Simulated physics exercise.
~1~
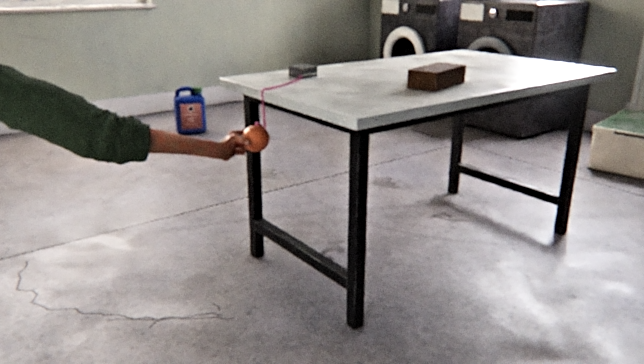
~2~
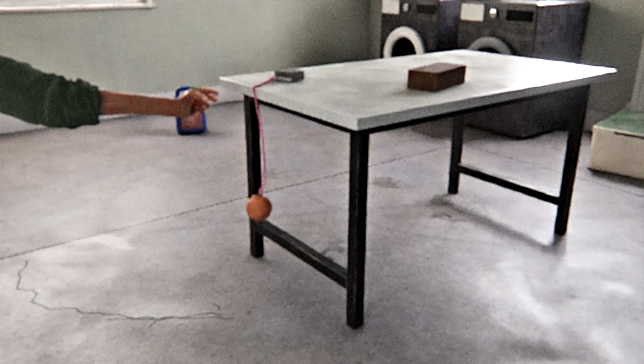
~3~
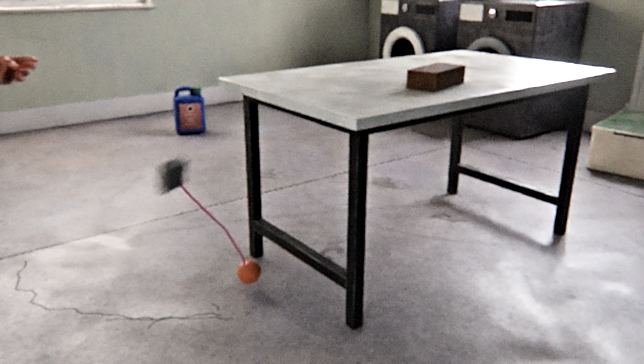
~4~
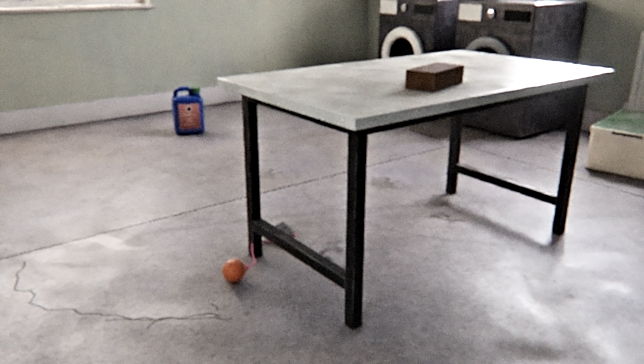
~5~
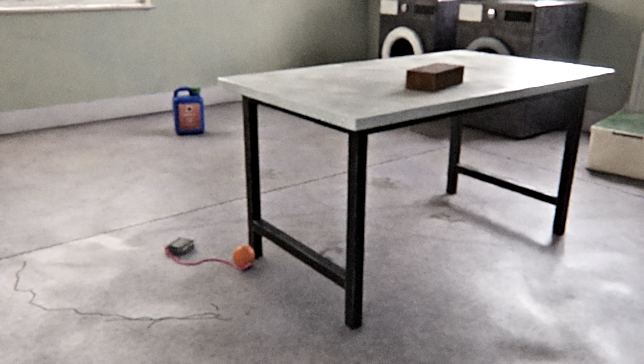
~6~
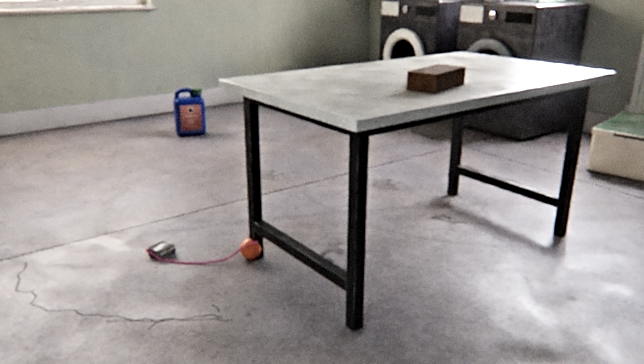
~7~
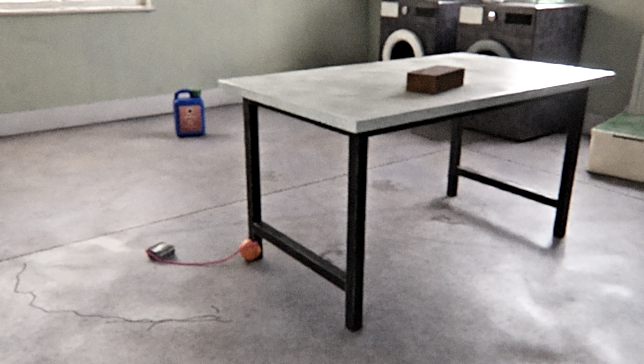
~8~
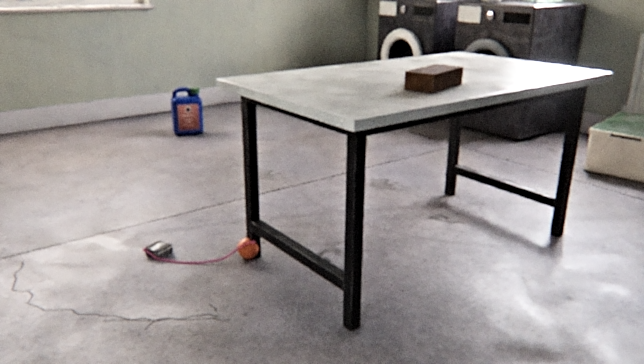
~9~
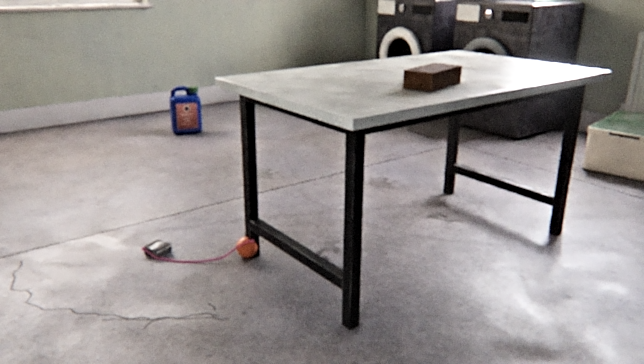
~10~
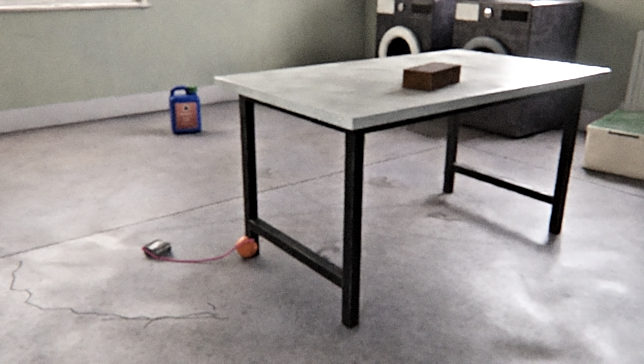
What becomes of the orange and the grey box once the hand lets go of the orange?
The orange drops to the floor, and the grey box is pulled off the table and comes down to the floor after it.
